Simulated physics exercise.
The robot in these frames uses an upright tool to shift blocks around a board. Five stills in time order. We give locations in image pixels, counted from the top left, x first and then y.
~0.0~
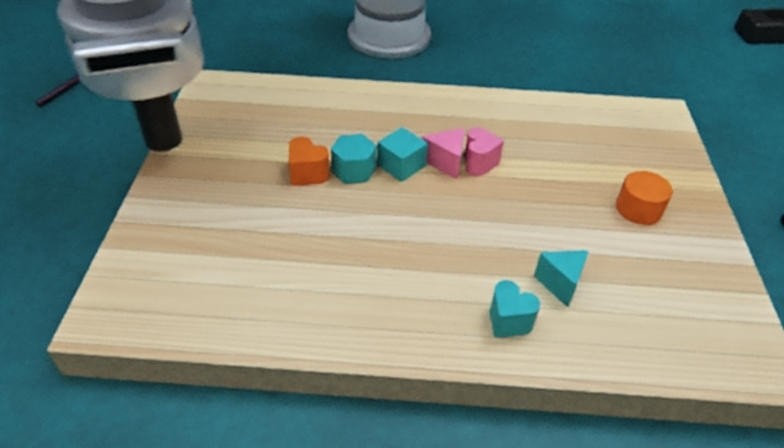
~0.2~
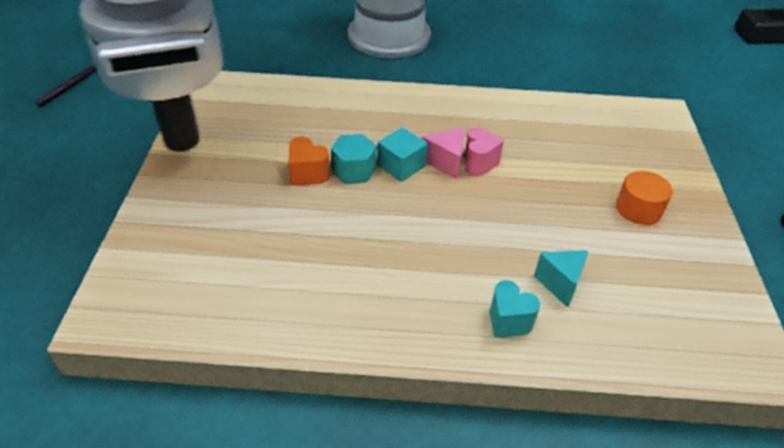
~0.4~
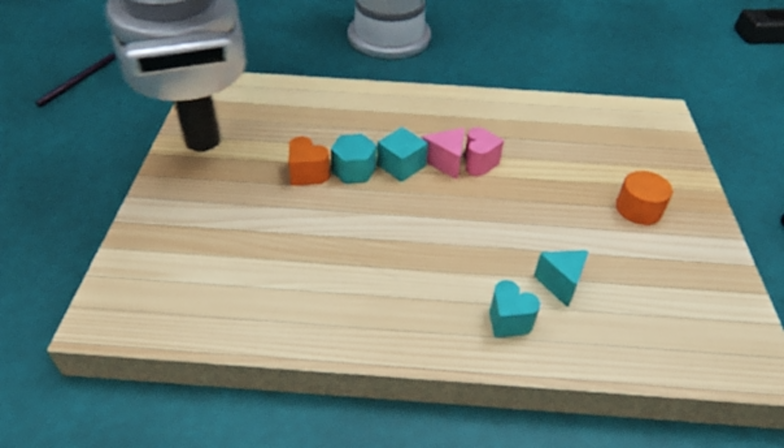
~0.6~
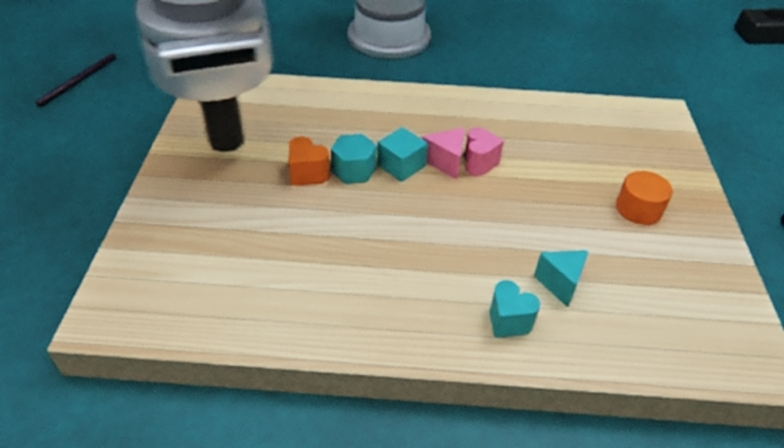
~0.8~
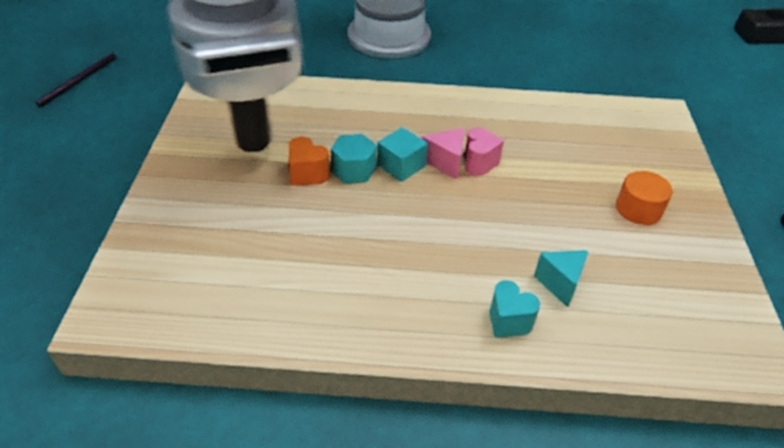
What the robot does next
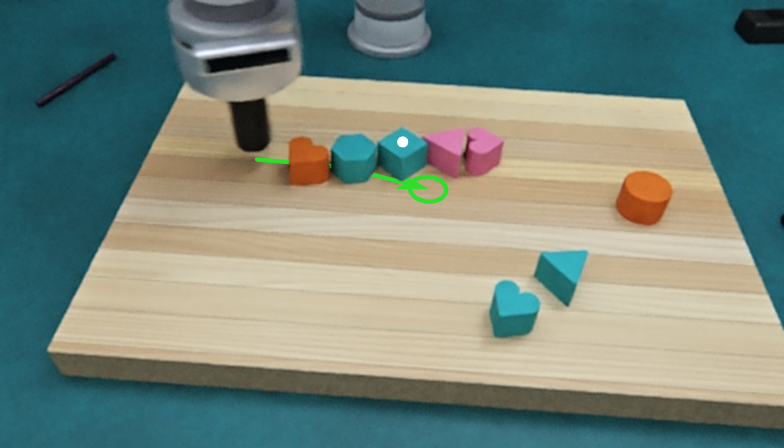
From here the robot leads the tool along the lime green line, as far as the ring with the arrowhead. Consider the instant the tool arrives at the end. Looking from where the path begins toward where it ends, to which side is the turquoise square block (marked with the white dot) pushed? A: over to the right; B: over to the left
Choice B: Over to the left.
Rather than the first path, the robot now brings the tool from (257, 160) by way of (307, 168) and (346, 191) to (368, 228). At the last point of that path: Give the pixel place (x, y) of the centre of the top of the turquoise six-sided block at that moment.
In the picture, it is at (390, 162).
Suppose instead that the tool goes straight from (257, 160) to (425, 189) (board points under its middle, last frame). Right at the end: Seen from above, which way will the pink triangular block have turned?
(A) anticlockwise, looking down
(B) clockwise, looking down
Letter B.
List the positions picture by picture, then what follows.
In the first frame, tool tip at (165, 142); block tops, orange heart-shaped block at (306, 150); turquoise six-sided block at (354, 146); turquoise square block at (403, 142); pink triangular block at (449, 139).
In the second frame, tool at (183, 142); blocks unchanged.
In the third frame, tool at (203, 142); blocks unchanged.
In the fourth frame, tool at (227, 142); blocks unchanged.
In the fifth frame, tool at (254, 142); orange heart-shaped block at (306, 150); turquoise six-sided block at (354, 146); turquoise square block at (403, 142); pink triangular block at (449, 139).
Path on the board, from (257, 160) over (343, 168) to (428, 189); the dot is on the turquoise square block.
What follows on the original path. One third of the way, tool at (315, 147); orange heart-shaped block at (329, 161), turned 60° clockwise; turquoise six-sided block at (368, 150), turned 35° anticlockwise; turquoise square block at (407, 140).
Two thirds of the way, tool at (373, 158); orange heart-shaped block at (338, 169), turned 105° clockwise; turquoise six-sided block at (409, 164), turned 60° anticlockwise; turquoise square block at (423, 138); pink triangular block at (461, 134).
At the end, tool at (430, 172); orange heart-shaped block at (338, 169), turned 105° clockwise; turquoise six-sided block at (463, 184), turned 35° anticlockwise; turquoise square block at (426, 139), turned 20° anticlockwise; pink triangular block at (463, 131), turned 20° clockwise.
